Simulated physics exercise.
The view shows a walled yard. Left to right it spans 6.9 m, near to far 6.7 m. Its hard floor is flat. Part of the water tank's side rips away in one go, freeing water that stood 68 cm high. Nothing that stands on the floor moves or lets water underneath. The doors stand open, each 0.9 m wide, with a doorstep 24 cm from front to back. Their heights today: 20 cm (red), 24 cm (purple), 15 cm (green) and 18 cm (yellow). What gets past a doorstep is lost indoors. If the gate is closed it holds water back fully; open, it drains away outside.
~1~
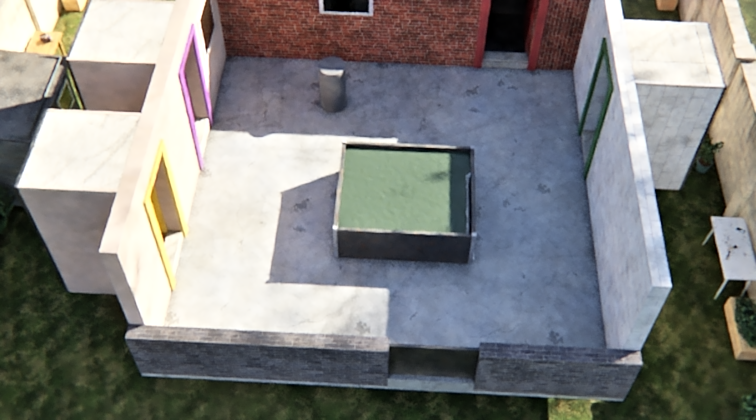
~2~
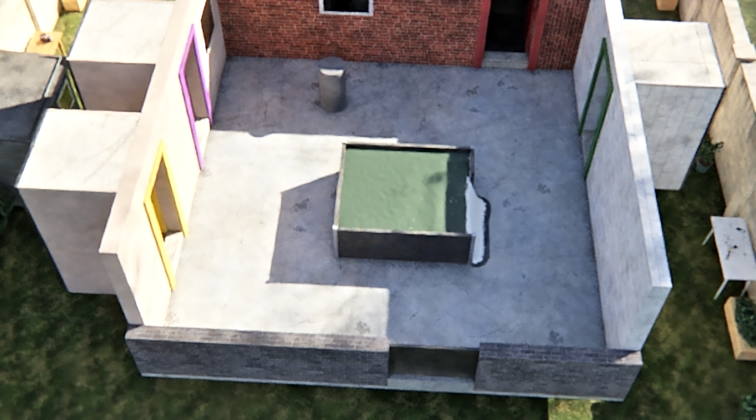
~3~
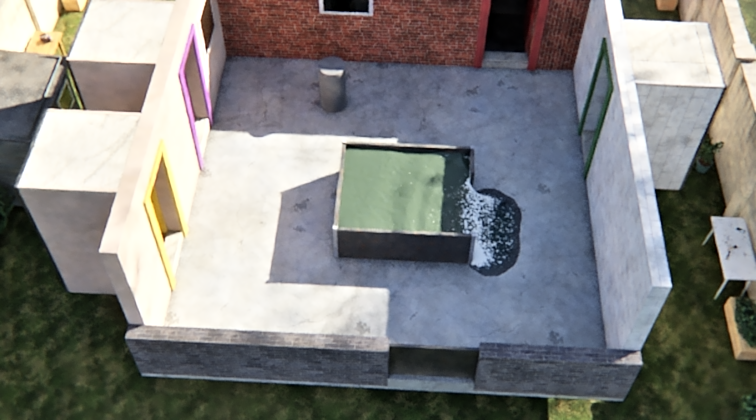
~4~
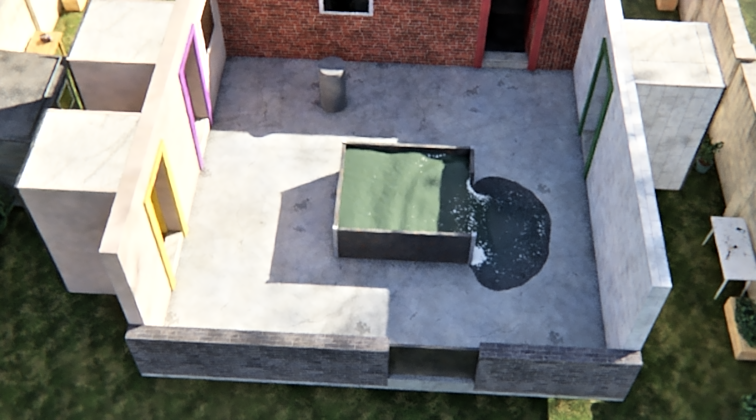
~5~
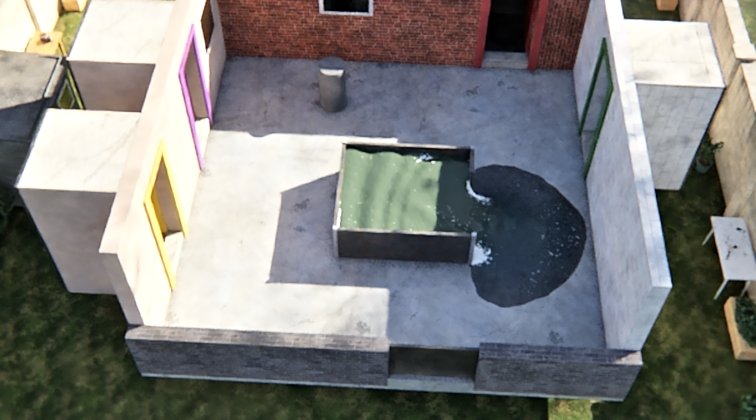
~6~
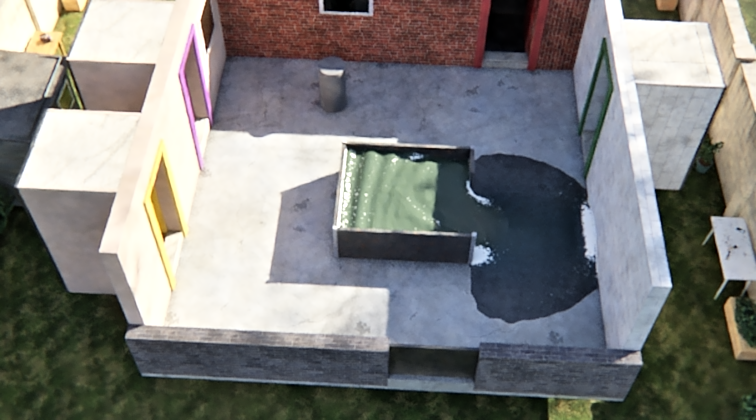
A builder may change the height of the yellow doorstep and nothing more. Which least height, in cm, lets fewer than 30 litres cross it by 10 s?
Some 8.5 cm above the ground.
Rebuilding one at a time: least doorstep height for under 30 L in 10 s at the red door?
Roughly 11.0 cm at red.
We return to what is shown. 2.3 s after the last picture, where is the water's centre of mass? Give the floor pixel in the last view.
At about (491, 227).
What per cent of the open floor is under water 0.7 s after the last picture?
Some 15 per cent of it.
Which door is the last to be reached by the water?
It is the purple one.
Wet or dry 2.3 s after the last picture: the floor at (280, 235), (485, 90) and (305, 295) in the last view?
In that order: Dry, under water, still dry.
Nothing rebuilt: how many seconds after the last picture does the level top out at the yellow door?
Around 5.0 s.
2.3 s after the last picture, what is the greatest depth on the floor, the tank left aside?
About 36 cm.
Then, 0.7 s after the last picture water covers 15 % of the floor, deepest (42 cm) near (591, 241); it has not reached the yellow door.
Then, 2.3 s after the last picture water covers 35 % of the floor, deepest (36 cm) near (607, 376); it has not reached the yellow door.
Then, 9.3 s after the last picture water covers 95 % of the floor, deepest (13 cm) near (290, 59); 8 cm at the yellow door, 0 litres in over its 18 cm doorstep.
At the yellow door as built, the water peaked near 14 cm, 4.9 s after the last picture.
Run again over the same 10 s with other heights there, 60 litres in over 6.5 cm, 9 litres over 10.5 cm. The limit of 30 litres is kept from about 8.5 cm up.
